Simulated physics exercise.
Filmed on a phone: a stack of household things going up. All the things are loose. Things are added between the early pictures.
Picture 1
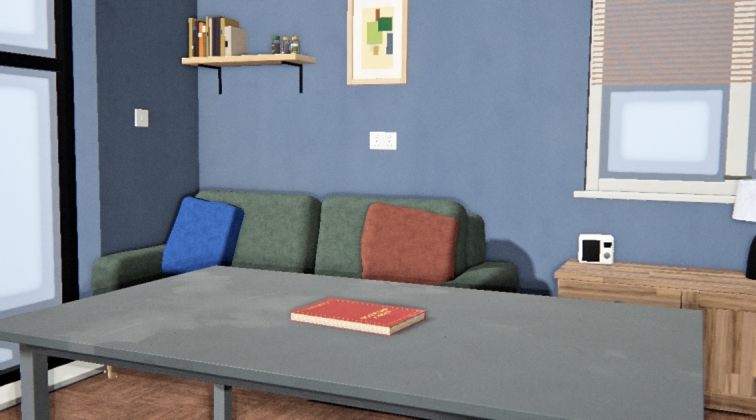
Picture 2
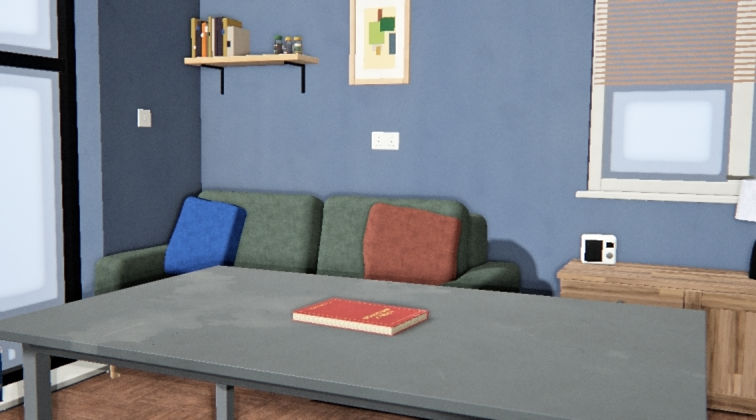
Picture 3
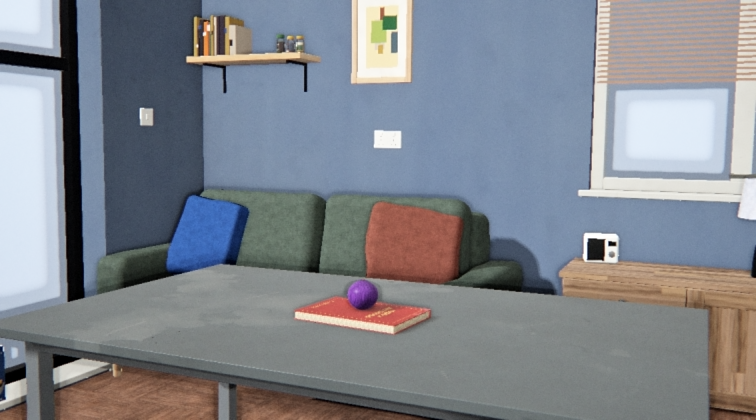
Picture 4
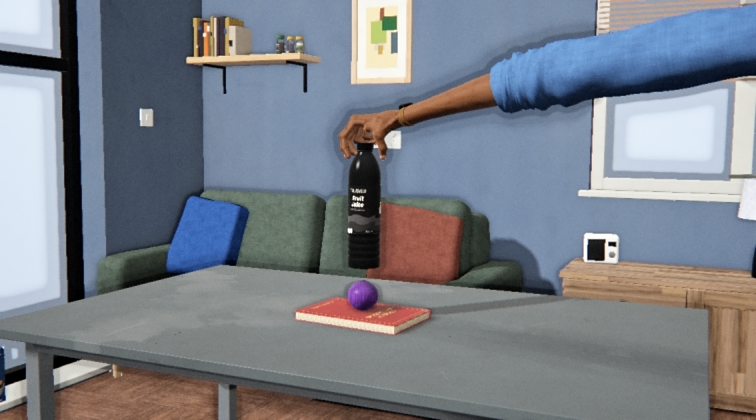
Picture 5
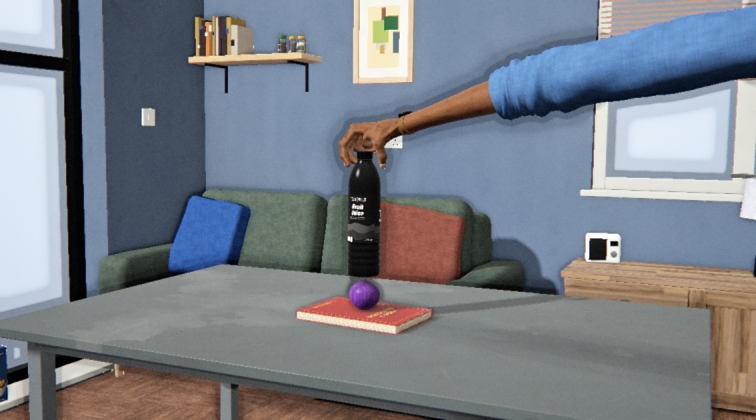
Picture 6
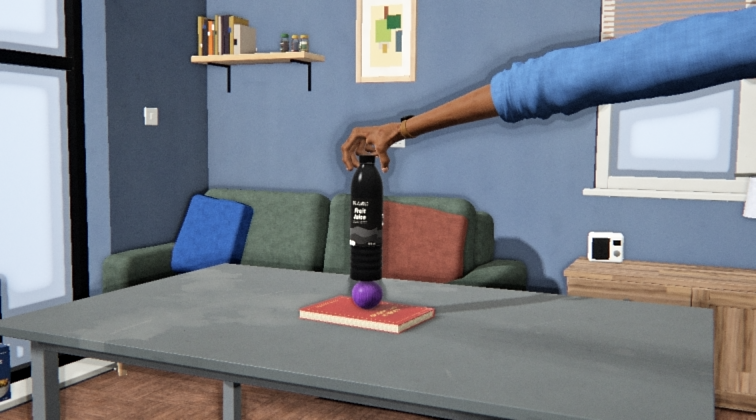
In a living room, a red book lies on a gray table and a purple ball appears on top of it; then a hand in a blue sleeve lowers a black bottle onto the ball and keeps holding it.
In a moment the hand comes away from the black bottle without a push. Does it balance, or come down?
It comes apart.
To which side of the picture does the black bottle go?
To the left.
Then, 0.60 s on from there, black bottle turned 27° from how it was put near (343, 221).
Then, 0.80 s on from there, black bottle now fallen.
Then, 0.90 s on from there, things are still on the move.
Then, 2.10 s on from there, nothing new.
In the end, fallen, black bottle; the other 2 unmoved. At the end, from the last picture's camera, black bottle near (298, 286). The pile gives way.
